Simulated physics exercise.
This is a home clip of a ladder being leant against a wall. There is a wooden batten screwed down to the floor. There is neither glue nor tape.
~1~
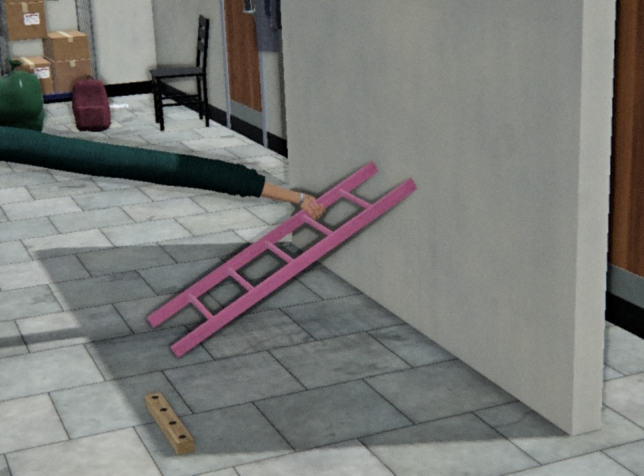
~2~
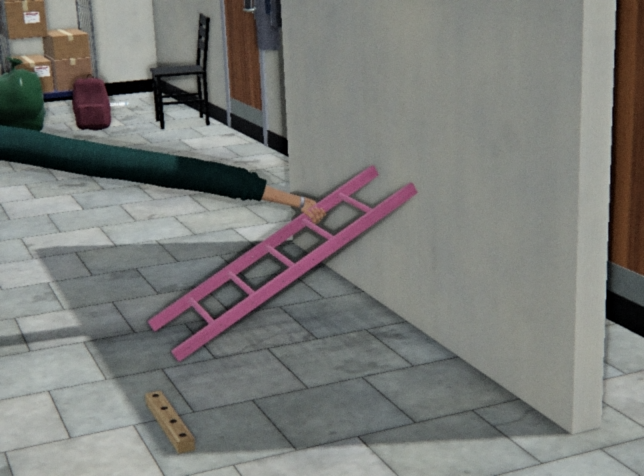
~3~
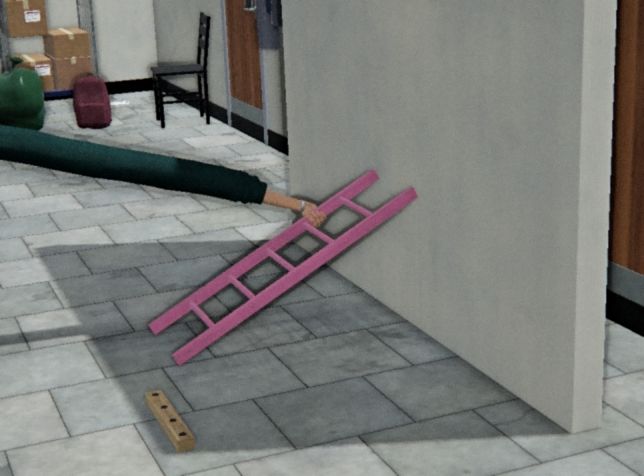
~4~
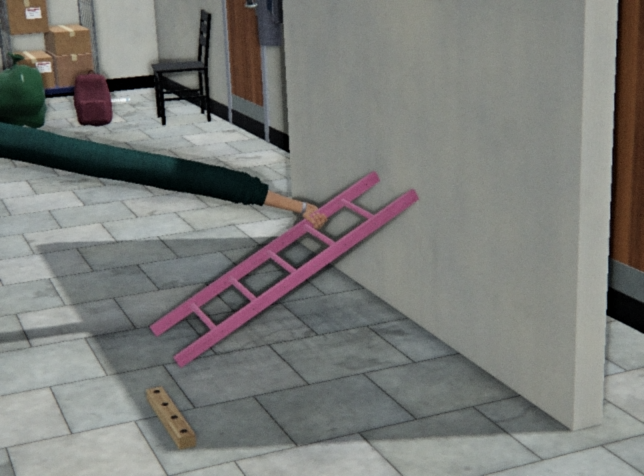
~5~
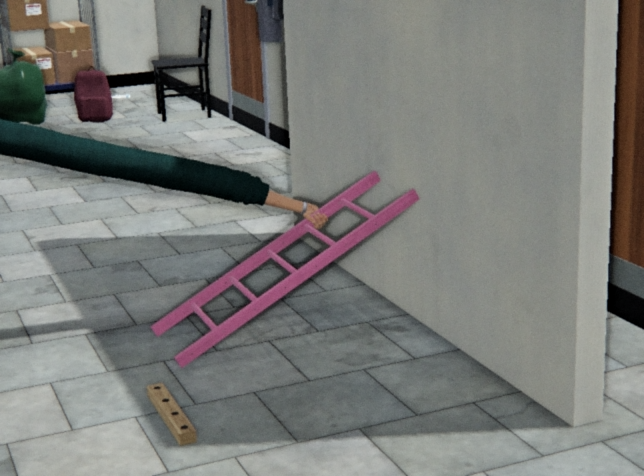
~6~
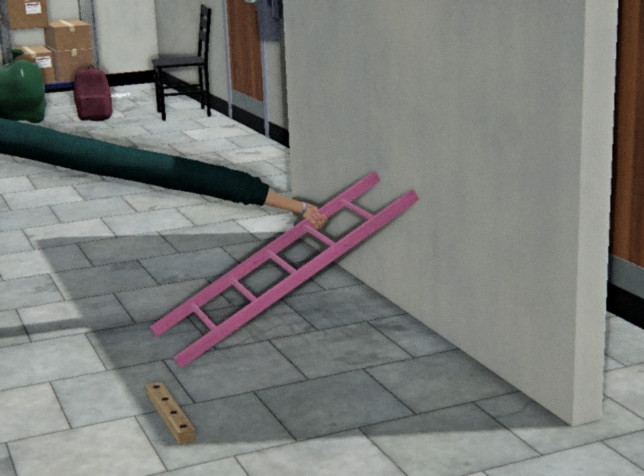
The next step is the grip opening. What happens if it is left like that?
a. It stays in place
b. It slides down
b, it slides down.
Then, 0.30 s after the last picture, pink ladder tipped 15° from how it was near (274, 298).
Then, 0.56 s after the last picture, pink ladder tipped 27° from how it was near (270, 295).
Then, 0.90 s after the last picture, pink ladder tipped 30° from how it was near (270, 313).
At rest, the pink ladder slips down, near (270, 327).
